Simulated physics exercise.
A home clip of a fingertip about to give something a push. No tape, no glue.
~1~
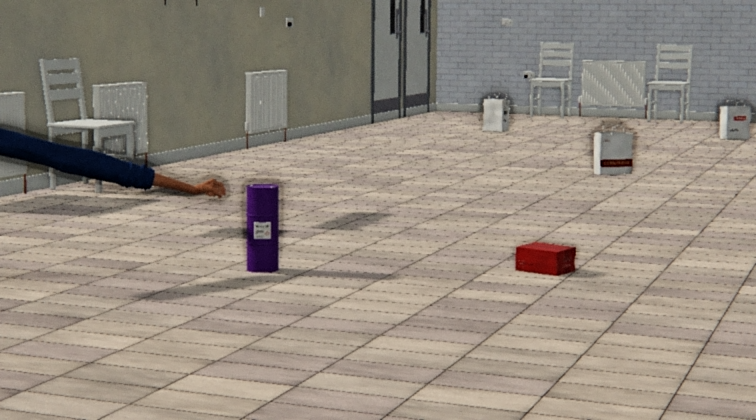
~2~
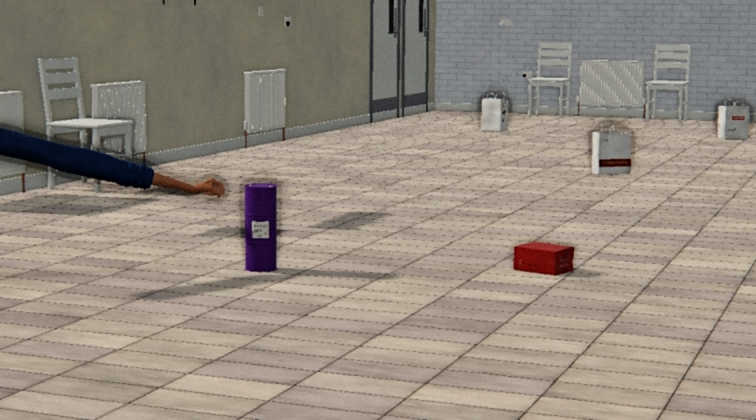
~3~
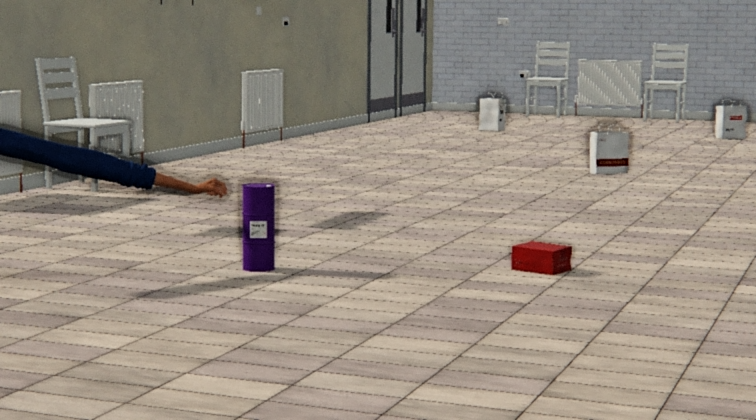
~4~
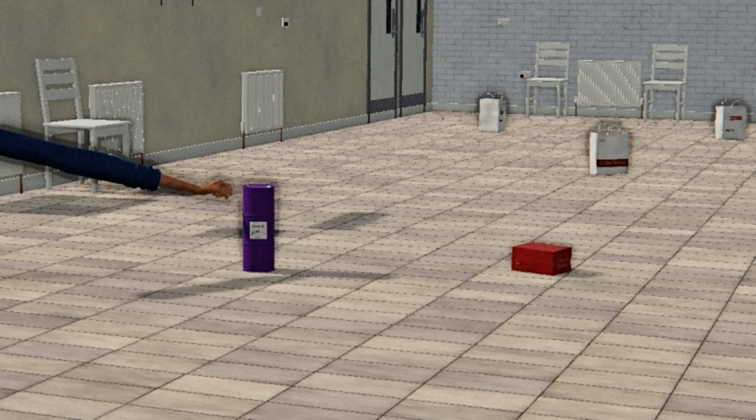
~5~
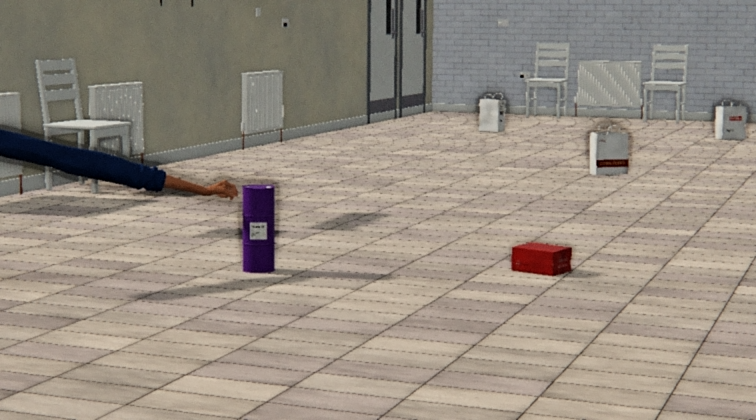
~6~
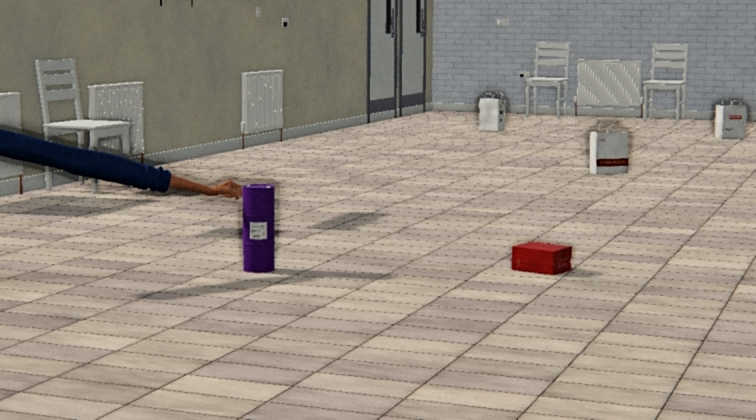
We see an arm in a dark blue sleeve reach in from the left and edge slightly toward the top of an upright purple canister, which stays standing on the tiled floor near a red box.
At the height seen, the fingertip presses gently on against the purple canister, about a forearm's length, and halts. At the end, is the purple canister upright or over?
The purple canister topples.
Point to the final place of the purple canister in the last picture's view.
At about (320, 258).
Then, 0.60 s on from there, purple canister turned 27° from how it was put near (278, 227).
Then, 0.90 s on from there, purple canister turned 65° from how it was put near (303, 241).
In the end, toppled on the floor, purple canister. At the end, from the last picture's camera, purple canister near (320, 259).
